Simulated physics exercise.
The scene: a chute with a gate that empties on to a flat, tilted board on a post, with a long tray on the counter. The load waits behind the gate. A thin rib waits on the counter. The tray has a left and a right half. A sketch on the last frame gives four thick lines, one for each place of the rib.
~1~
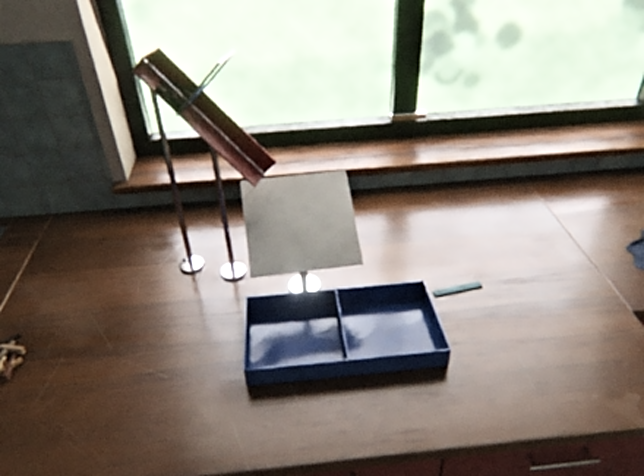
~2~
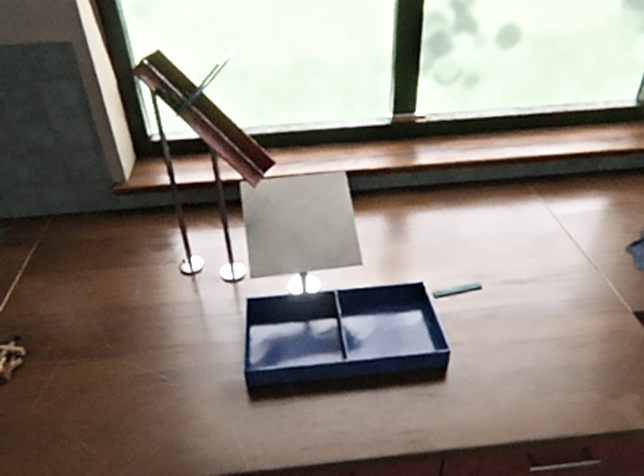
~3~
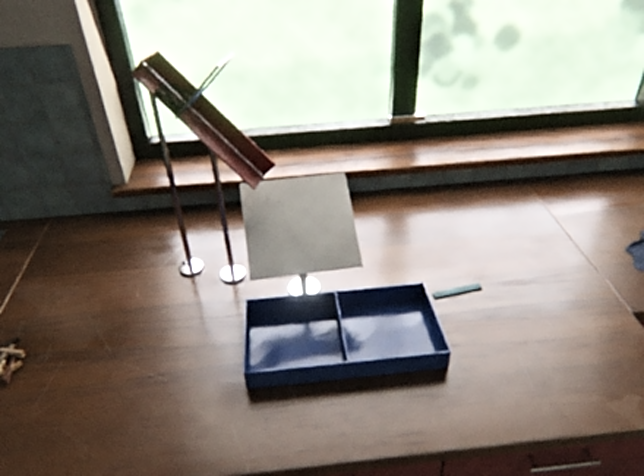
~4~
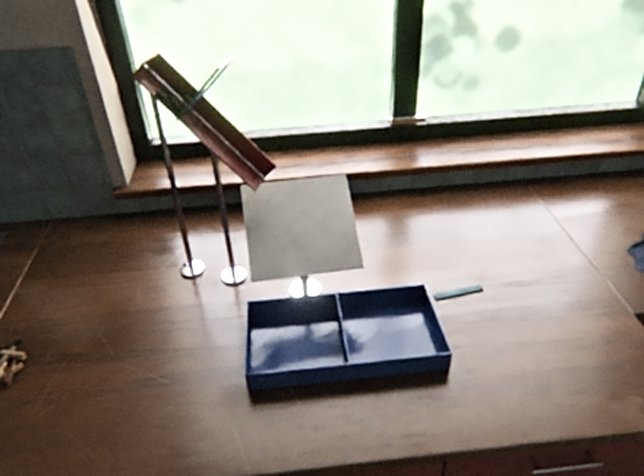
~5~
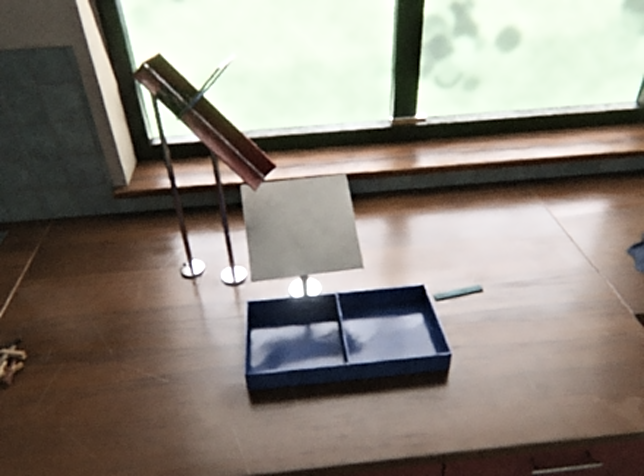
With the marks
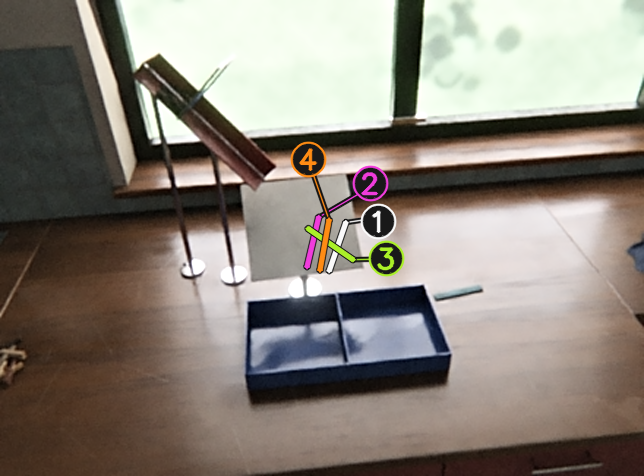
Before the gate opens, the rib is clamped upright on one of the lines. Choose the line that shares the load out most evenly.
It is 3.
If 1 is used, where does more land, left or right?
More lands on the left.
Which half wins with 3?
The right half.
On the marked copy, line 1 from (345, 222) to (329, 270); line 2 from (318, 217) to (307, 266); line 3 from (308, 228) to (353, 259); line 4 from (329, 219) to (319, 270).
If 1 is chosen, of what is caught, the larger part in the left half, about a tenth in the right.
If 2 is chosen, of what is caught, the larger part in the left half, about a tenth in the right.
If 3 is chosen, of what is caught, roughly a third in the left half, roughly two thirds in the right.
If 4 is chosen, of what is caught, almost all in the left half, about a tenth in the right.
